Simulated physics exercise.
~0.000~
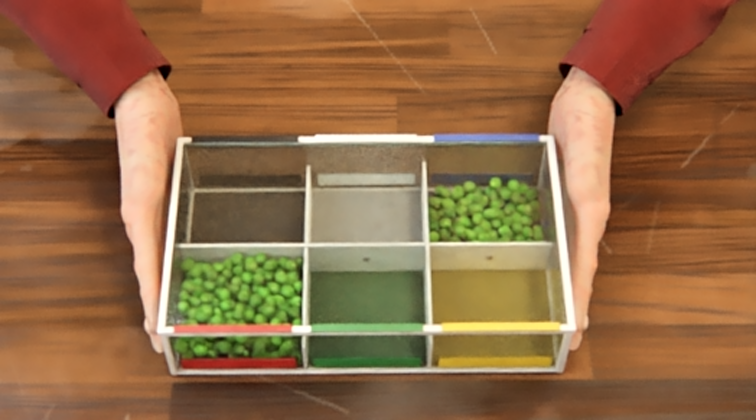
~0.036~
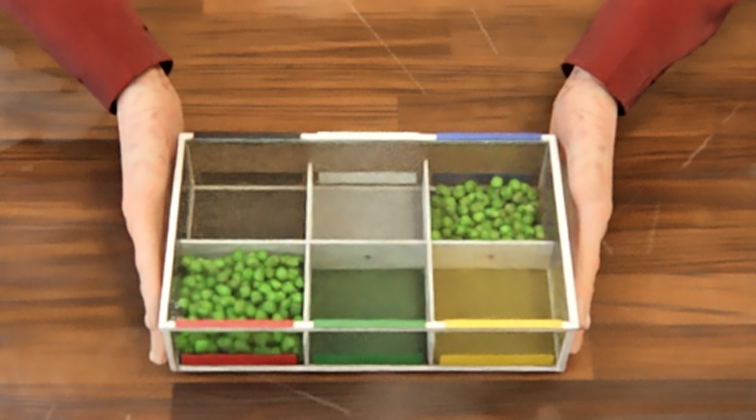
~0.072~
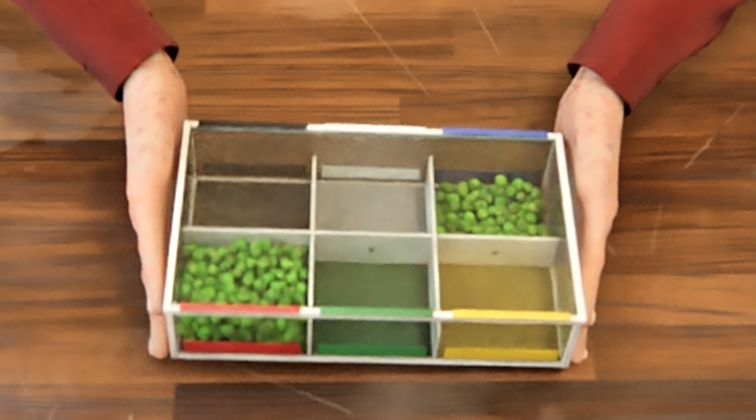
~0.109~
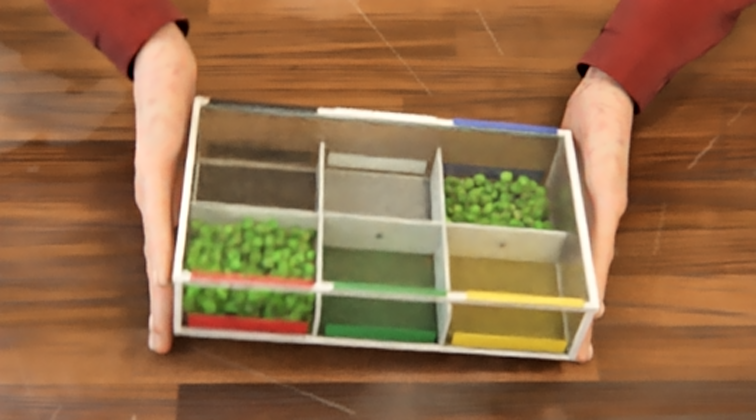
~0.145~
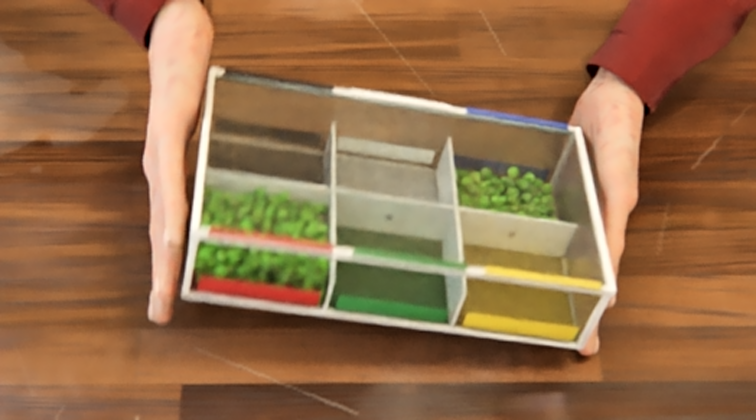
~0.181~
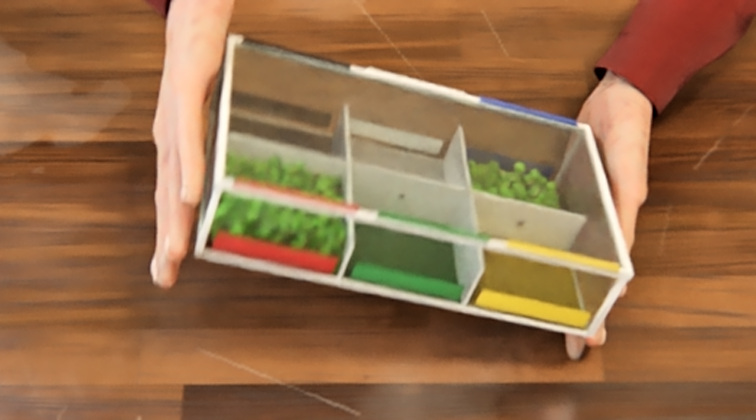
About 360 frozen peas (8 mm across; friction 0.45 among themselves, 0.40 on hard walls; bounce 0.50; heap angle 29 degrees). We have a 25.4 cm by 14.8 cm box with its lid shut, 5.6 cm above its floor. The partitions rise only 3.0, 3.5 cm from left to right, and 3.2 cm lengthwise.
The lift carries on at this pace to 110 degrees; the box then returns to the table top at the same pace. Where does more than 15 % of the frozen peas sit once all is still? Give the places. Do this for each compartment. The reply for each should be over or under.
For red it is under, for blue it is over, for green it is under, for yellow it is under, for white it is over, for black it is under.
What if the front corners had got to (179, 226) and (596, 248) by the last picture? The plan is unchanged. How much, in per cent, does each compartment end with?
Final shares: Red 0%, blue 35%, green 0%, yellow 0%, white 30%, black 35%.
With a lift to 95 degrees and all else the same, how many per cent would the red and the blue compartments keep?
Shares: Red 10, blue 60, in per cent.
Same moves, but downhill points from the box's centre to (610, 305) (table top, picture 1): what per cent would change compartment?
Roughly 70 % of the pieces.
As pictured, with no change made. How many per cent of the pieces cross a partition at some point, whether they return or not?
Close to 65 in a hundred.
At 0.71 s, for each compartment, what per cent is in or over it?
Red = 30, blue = 40, green = 10, yellow = 0, white = 15, black = 10 (per cent).
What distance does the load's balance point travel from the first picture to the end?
Around 11.5 centimetres.
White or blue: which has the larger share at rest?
Go with blue, that one ends with more.
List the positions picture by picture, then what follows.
The first picture shows box tilt 0 degrees, front corners at (165, 329) and (568, 326); red 70 %, blue 30 %.
The second picture shows box tilt 1 degrees, front corners at (166, 324) and (571, 324).
The third picture shows box tilt 4 degrees, front corners at (171, 307) and (578, 317), lowest corner right back.
The fourth picture shows box tilt 10 degrees, front corners at (181, 275) and (591, 305), lowest corner right back.
The fifth picture shows box tilt 17 degrees, front corners at (198, 231) and (608, 289), lowest corner right back.
The sixth picture shows box tilt 24 degrees, front corners at (222, 182) and (624, 272), lowest corner right back; red 70 %, blue 30 %. The box's pace is about 200 degrees a second.
After 0.71 s, tilt 109 degrees; red 30 %, blue 40 %, green 10 %, white 15 %, black 10 %.
After 1.06 s, tilt 45 degrees; red 5 %, blue 70 %, white 25 %.
Then, at 1.50 s, tilt 0 degrees; red 5 %, blue 70 %, white 25 %.
In the end, at 1.9 s, red 5 %, blue 70 %, green 0 %, yellow 0 %, white 25 %, black 0 %.
